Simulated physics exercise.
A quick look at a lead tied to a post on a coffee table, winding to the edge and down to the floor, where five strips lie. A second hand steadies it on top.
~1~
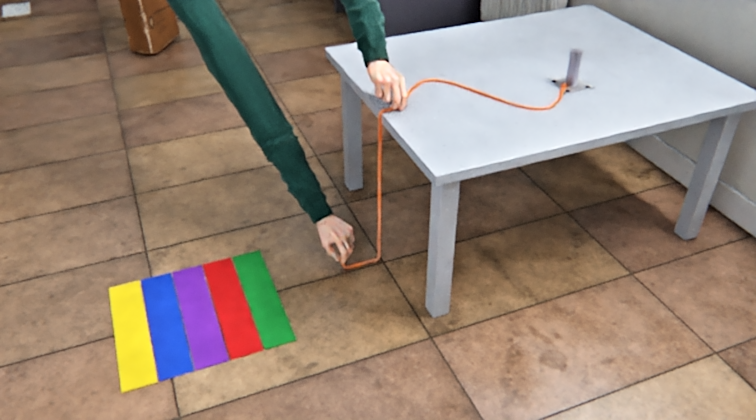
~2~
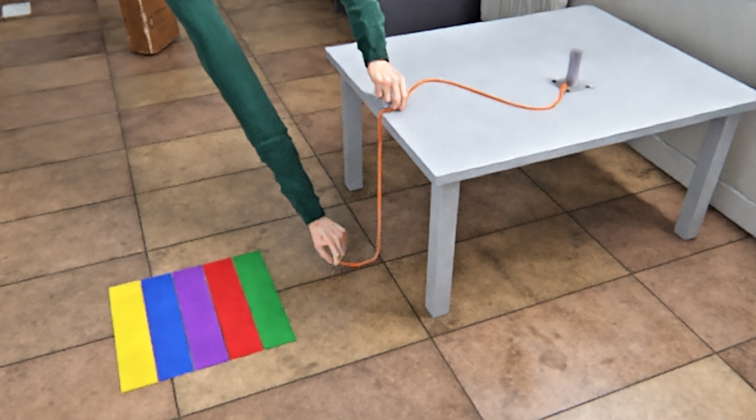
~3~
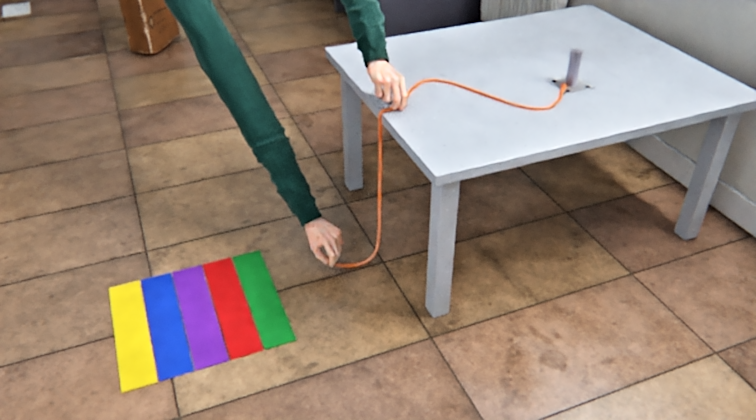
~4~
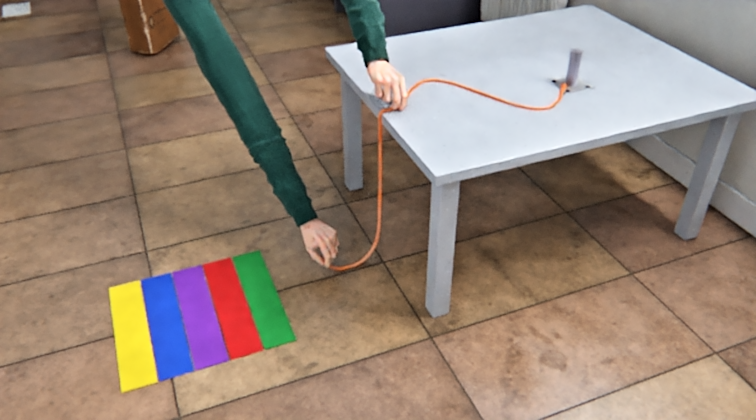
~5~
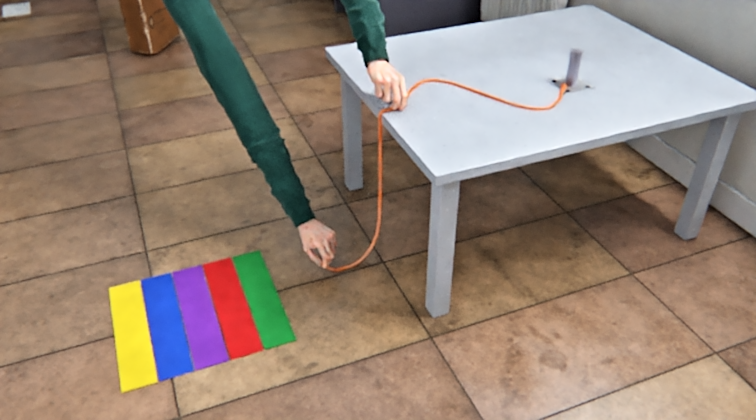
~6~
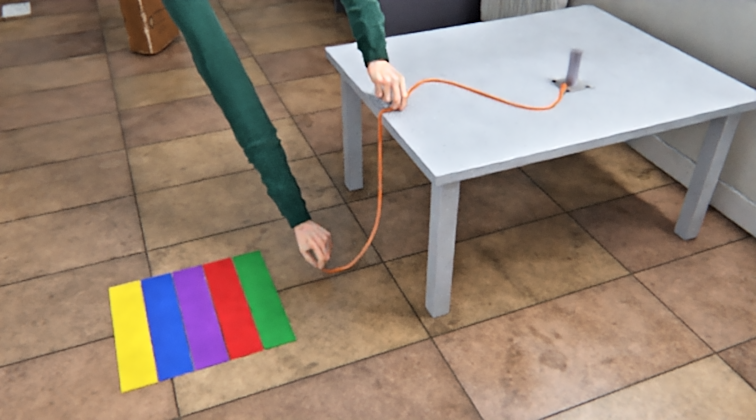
On a tiled floor beside a coffee table, a hand held an orange lead at the table's edge while another drew its lower end slightly left, toward five coloured strips, the movement slowing.
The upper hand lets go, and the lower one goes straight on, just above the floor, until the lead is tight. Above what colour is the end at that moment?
The end stops over the yellow strip.
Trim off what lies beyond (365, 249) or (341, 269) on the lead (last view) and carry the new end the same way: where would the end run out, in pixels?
About (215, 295) and (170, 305).
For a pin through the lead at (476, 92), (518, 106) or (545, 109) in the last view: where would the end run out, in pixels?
Try by try, around (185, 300), (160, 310) and (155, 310).
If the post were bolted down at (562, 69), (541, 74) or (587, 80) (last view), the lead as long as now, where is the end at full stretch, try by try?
About (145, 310), (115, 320) and (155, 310).
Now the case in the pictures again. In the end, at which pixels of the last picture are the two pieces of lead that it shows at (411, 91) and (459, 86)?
Near (360, 132) and (420, 107).
Soon after, end near (201, 297); over purple.
Then, end near (157, 309); over blue.
At full stretch, end near (129, 316); over yellow. It gets as far as the yellow strip.
